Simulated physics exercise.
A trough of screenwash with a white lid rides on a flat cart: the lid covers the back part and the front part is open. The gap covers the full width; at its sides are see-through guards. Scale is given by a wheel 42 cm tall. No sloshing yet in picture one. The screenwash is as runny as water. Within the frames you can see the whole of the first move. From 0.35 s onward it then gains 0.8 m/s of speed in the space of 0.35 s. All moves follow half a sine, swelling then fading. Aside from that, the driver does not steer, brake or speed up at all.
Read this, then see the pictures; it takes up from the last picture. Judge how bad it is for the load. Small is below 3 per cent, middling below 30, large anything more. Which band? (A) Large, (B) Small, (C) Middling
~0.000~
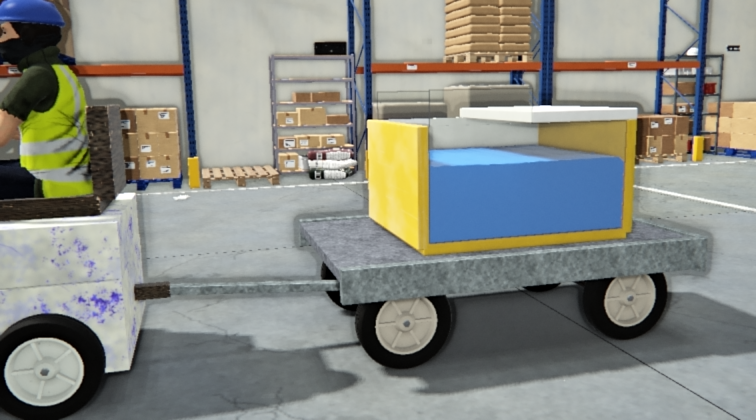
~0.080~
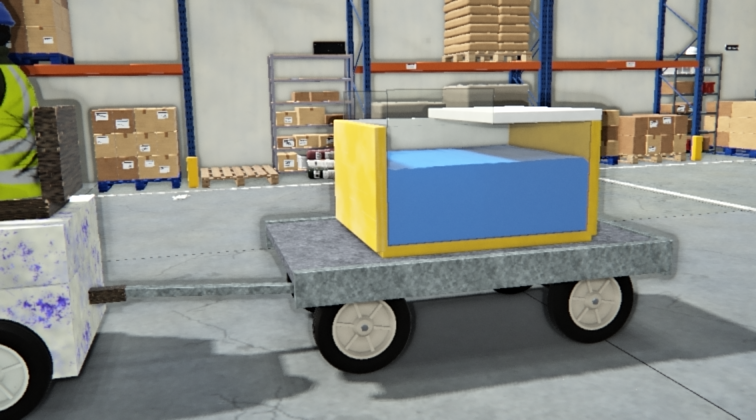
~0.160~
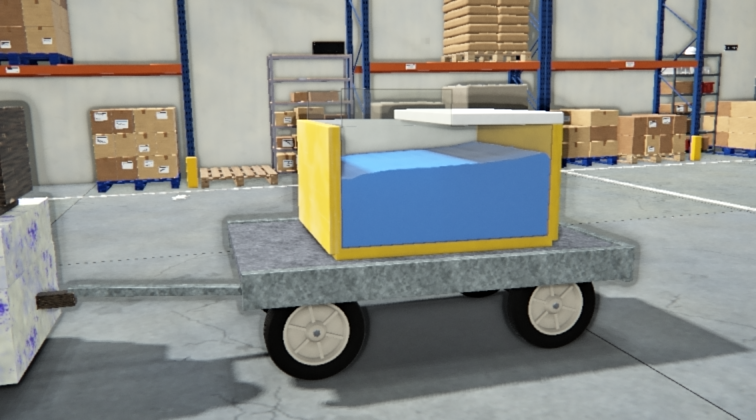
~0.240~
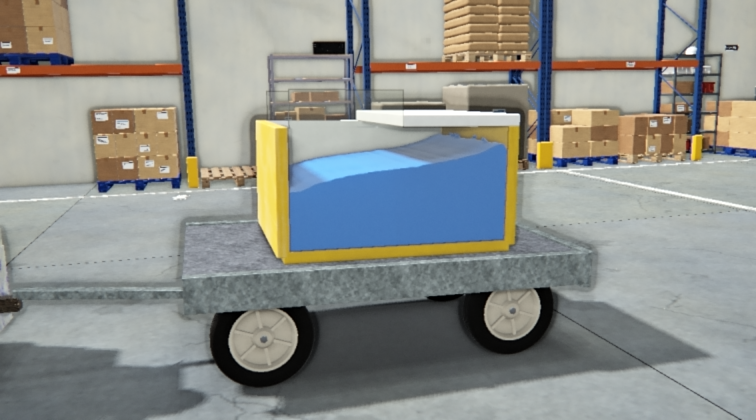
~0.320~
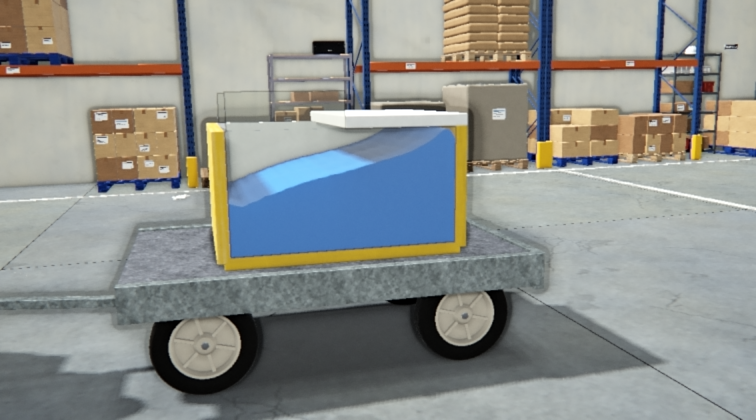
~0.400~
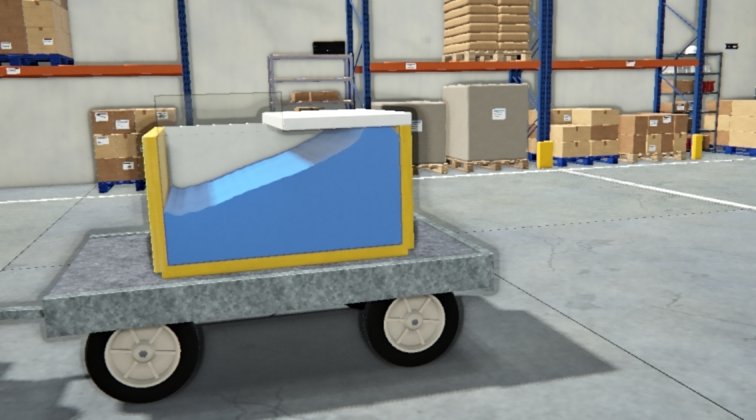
Small (B).
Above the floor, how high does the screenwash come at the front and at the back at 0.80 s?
I'd say some 16 centimetres in front and some 42 centimetres behind.
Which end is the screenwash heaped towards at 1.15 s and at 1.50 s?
It leans to the forward end, then to the forward end.
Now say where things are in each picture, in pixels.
It reaches (444, 167) at the front; it reaches (605, 159) at the back; the front is on the left; the opening runs from (531, 113) to (429, 116); a wheel hub at (634, 300), in the first frame.
It reaches (403, 170) at the front; it reaches (569, 160) at the back, in the second frame.
It reaches (358, 178) at the front; it reaches (530, 159) at the back, in the third frame.
It reaches (307, 190) at the front; it reaches (486, 153) at the back; it has turned 2° nose up, in the fourth frame.
It reaches (247, 205) at the front; it reaches (433, 139) at the back, in the fifth frame.
It reaches (184, 215) at the front; it reaches (376, 130) at the back; a wheel hub at (417, 324), in the sixth frame.
By 0.80 s the surface stands 43 cm at the back and 17 cm at the front; all of it is still inside.
By 1.15 s the surface stands 25 cm at the back and 52 cm at the front; 2 per cent has gone, over the front.
By 1.50 s the surface stands 23 cm at the back and 37 cm at the front; 1 per cent has gone, over the front.
By 3.59 s 1 per cent has gone, over the front, 2 of 251 litres.
